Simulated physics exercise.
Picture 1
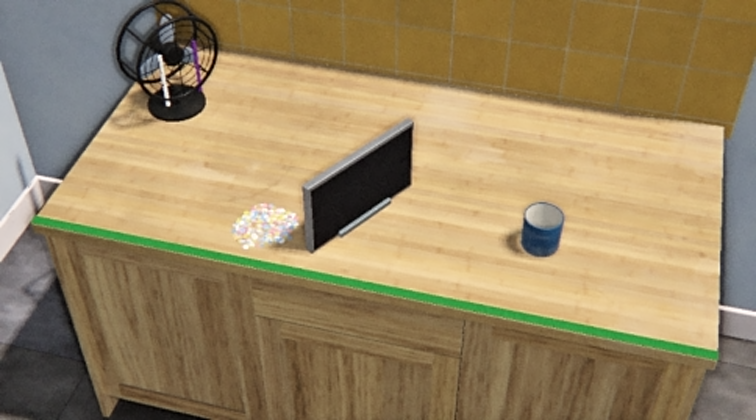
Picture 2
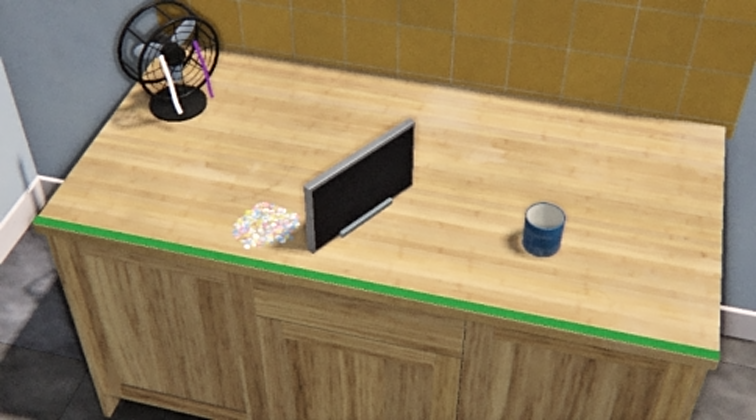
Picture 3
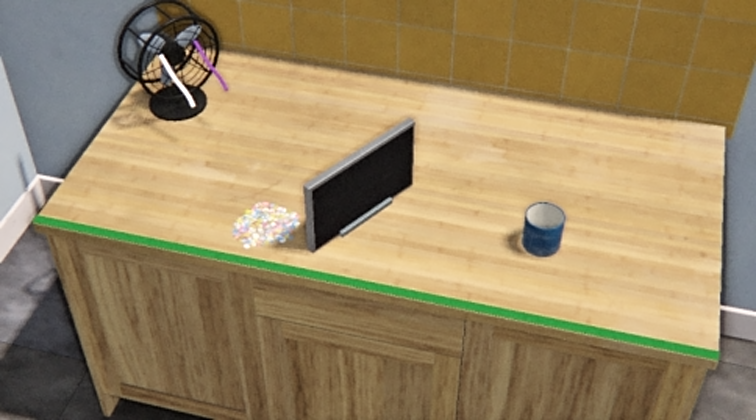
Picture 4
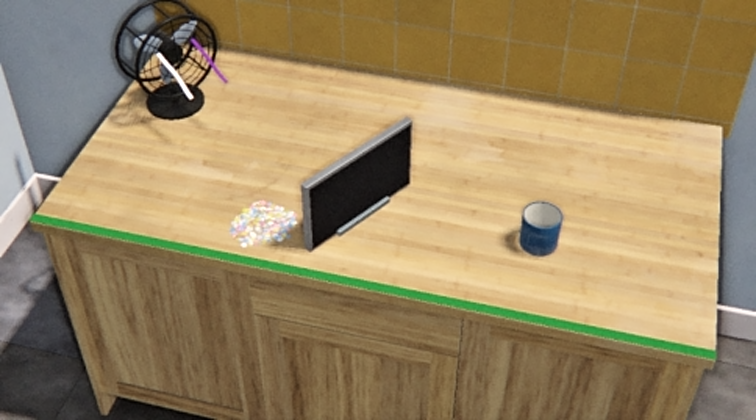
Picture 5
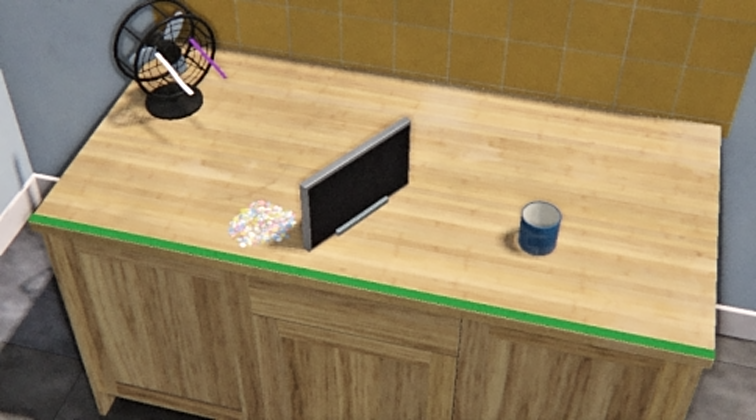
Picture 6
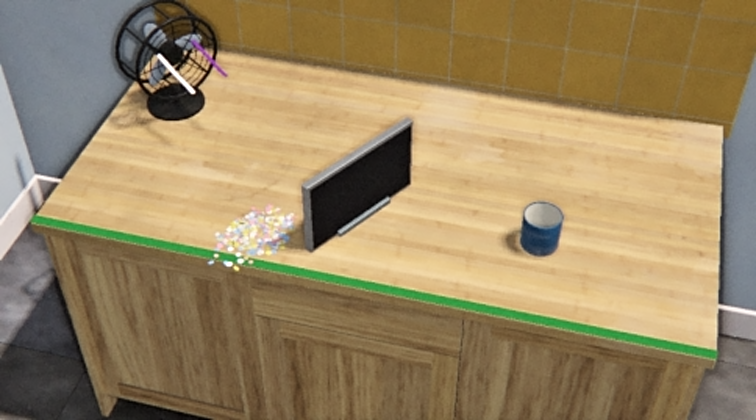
A desk fan at the back left of a wooden counter starts turning, its ribbons fluttering, while a laptop and blue mug stay still; then loose pastel confetti beside the laptop spreads toward the green front edge.
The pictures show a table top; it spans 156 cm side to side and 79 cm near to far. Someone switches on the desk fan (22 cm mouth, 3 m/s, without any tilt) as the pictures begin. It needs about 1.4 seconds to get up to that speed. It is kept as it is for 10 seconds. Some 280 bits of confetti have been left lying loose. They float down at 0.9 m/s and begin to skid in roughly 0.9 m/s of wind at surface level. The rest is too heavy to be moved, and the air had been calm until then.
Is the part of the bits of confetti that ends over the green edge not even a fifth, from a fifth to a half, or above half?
Odds are the part over that edge will beat fifty percent.
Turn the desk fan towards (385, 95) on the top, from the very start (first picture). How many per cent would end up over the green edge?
0 %.
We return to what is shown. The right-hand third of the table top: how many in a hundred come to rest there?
Near 0 %.
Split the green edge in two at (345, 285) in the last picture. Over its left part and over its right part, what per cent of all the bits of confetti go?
My take is close to 100 percent on the left side and near 0 percent on the right.
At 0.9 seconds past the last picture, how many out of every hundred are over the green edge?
About 100 %.
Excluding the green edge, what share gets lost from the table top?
0 %.
Then, 0.9 s after the last picture, 100 % are over the green edge; 98 % have settled or left.
Then, 2.1 s after the last picture, 100 % are over the green edge; 100 % have settled or left.
Then, 4.4 s after the last picture, 100 % are over the green edge; 100 % have settled or left.
Then, 8.9 s after the last picture, at the end, 100 % are over the green edge.
